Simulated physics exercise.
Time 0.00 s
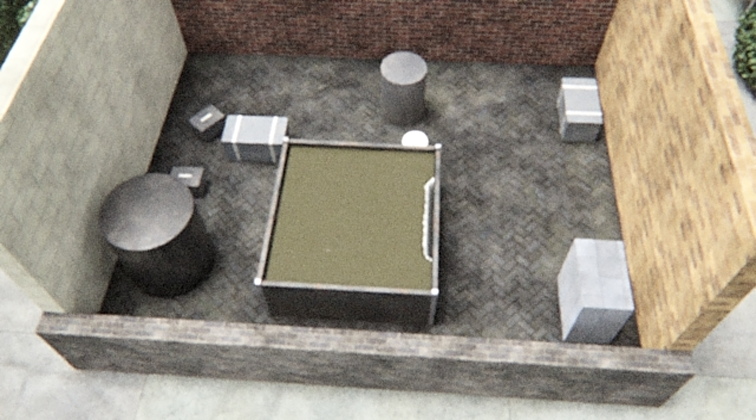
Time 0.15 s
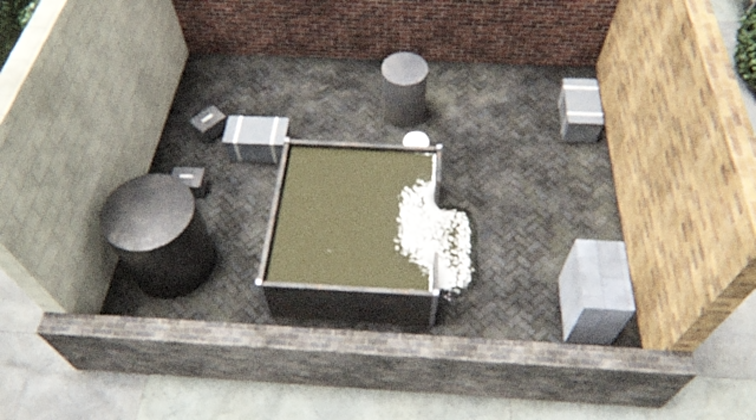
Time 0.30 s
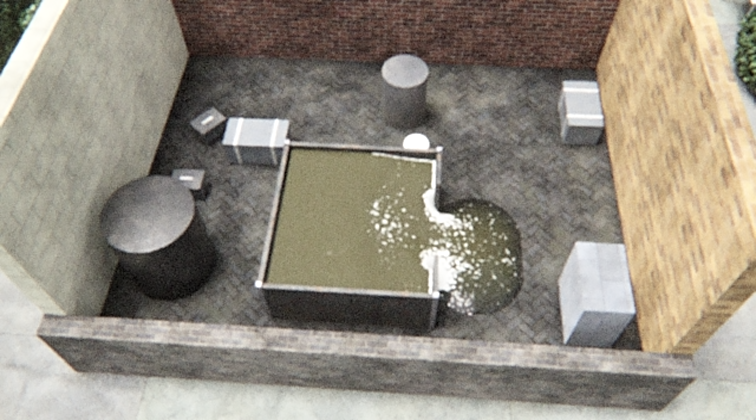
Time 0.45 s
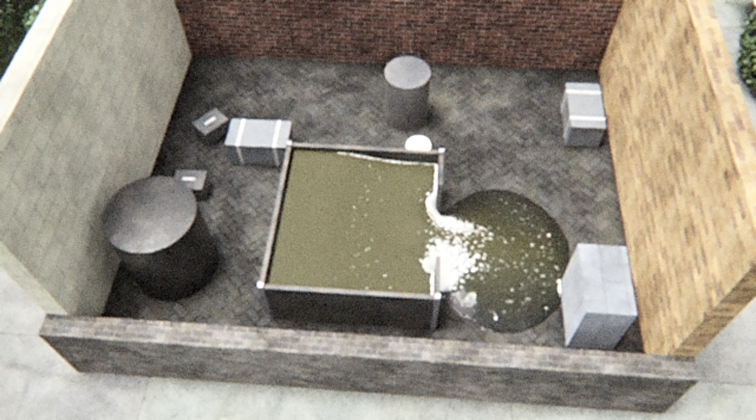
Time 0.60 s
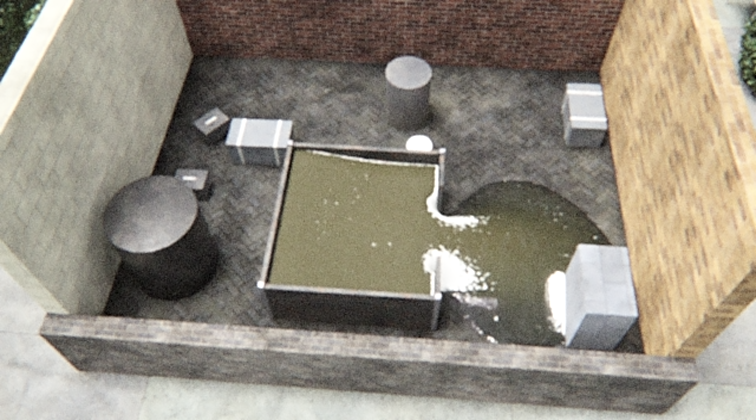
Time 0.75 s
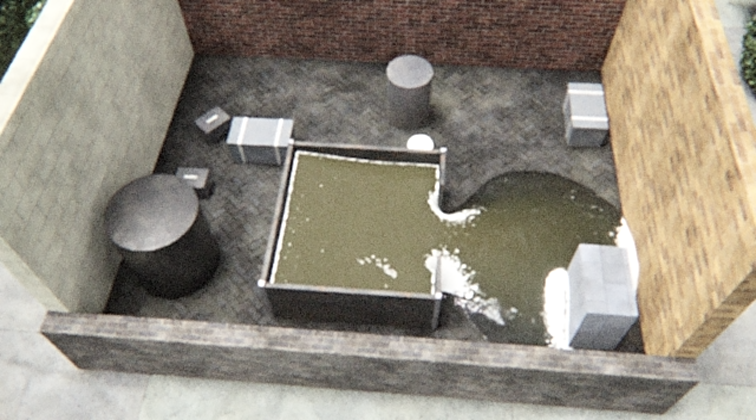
Walled yard seen from above, murky water bursting through the right side of a square tank and spreading around a grey box.
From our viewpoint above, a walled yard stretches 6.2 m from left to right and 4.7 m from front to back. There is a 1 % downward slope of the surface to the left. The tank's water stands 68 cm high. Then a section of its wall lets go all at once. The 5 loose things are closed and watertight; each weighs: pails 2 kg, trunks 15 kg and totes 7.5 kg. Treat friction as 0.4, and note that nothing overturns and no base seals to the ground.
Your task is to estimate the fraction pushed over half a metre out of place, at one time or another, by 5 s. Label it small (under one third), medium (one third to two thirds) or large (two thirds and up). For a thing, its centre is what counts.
Small.
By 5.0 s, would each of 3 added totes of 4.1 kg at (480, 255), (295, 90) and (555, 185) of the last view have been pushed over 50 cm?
Result, one by one: Exceeded, exceeded and exceeded.
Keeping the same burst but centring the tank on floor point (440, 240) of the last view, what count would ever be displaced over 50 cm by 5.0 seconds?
Count: 2.
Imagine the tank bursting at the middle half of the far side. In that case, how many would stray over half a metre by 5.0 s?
Count: 4.
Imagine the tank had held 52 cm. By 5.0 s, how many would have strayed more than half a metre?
Then 1 of them.
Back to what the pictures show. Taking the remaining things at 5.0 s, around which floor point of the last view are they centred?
I'd put it around (309, 149).
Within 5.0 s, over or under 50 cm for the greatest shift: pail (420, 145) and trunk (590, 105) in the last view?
Within half a metre, then beyond half a metre.
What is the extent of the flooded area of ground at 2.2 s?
Some 12 m2.
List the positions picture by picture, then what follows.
In the first frame, a pail at (415, 141) rests on the ground; a trunk at (582, 100) rests on the ground; 3.3 m2 under water; 0 of 5 have shifted.
In the second frame, a pail at (416, 142), on the bottom; a trunk at (583, 101), on the bottom; 3.9 m2 under water; 0 of 5 have shifted.
In the third frame, a pail at (416, 144), on the bottom; a trunk at (583, 103), on the bottom; water covers 4.7 m2; 0 of 5 have shifted.
In the fourth frame, a pail at (419, 145) rests on the ground; a trunk at (586, 105) rests on the ground; 5.8 m2 under water; 0 of 5 have shifted.
In the fifth frame, a pail at (420, 145), on the bottom; a trunk at (587, 106) rests on the ground; 6.7 m2 under water; 0 of 5 have shifted.
In the sixth frame, a pail at (421, 145) rests on the ground; a trunk at (588, 105), on the bottom; 7.4 m2 under water; 0 of 5 have shifted.
After 1.1 s 0 of 5 are over 50 cm from their spots; 0 afloat.
After 2.2 s 1 of 5 are over 50 cm from their spots; 0 afloat.
After 3.5 s 1 of 5 are over 50 cm from their spots; 0 afloat.
After 5.0 s 1 of 5 are over 50 cm from their spots, and 1 have been at some point; 2 afloat.
